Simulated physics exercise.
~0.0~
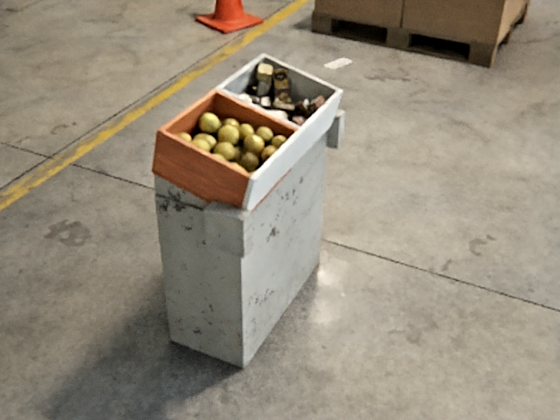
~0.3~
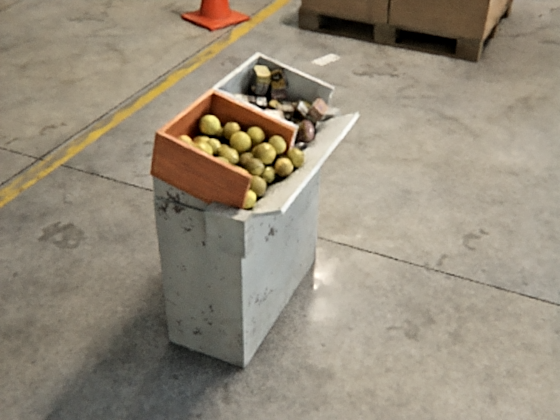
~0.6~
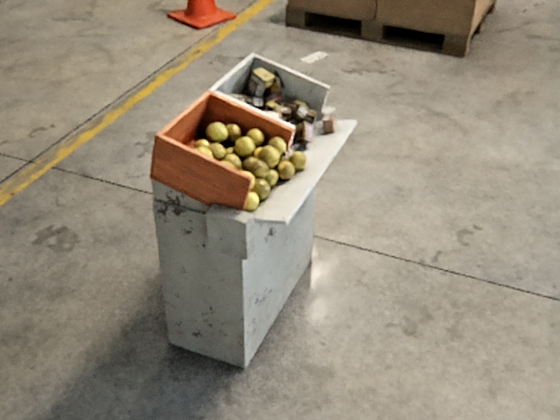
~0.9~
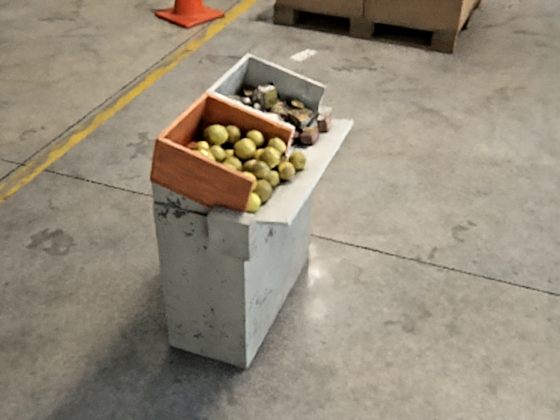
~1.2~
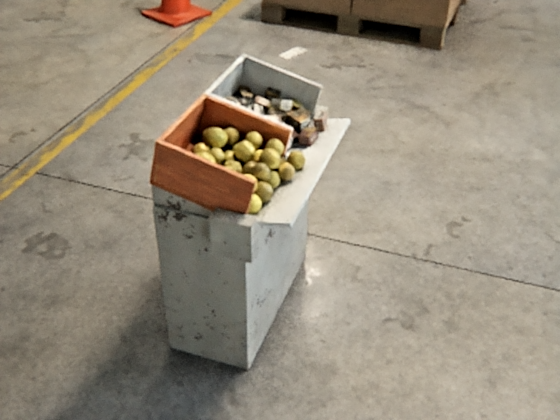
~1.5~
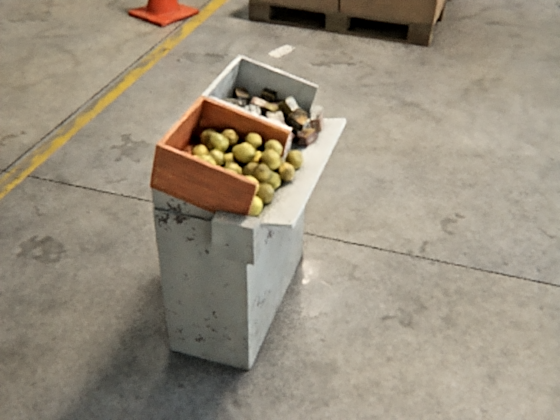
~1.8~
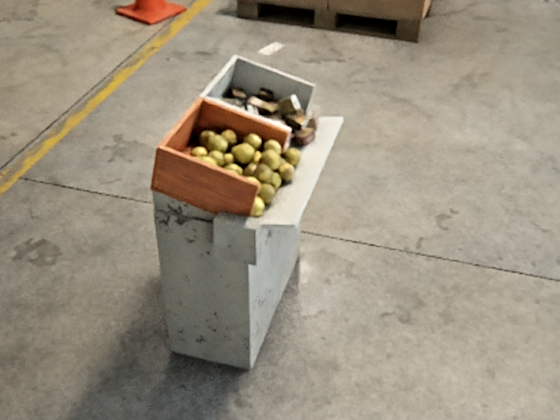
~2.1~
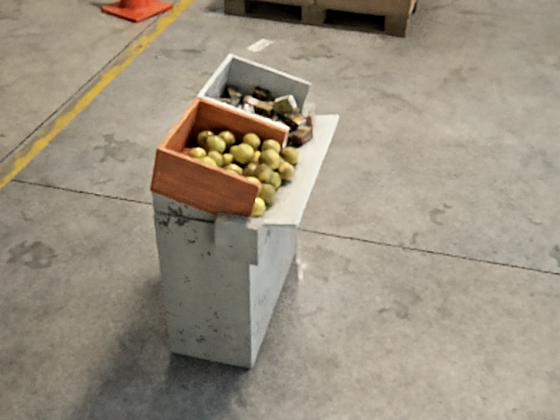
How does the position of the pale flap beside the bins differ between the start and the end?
At the start the flap leans up against the right side of the bins, closing them in. By the end it is on its side, folded down and outward, leaving that side open.
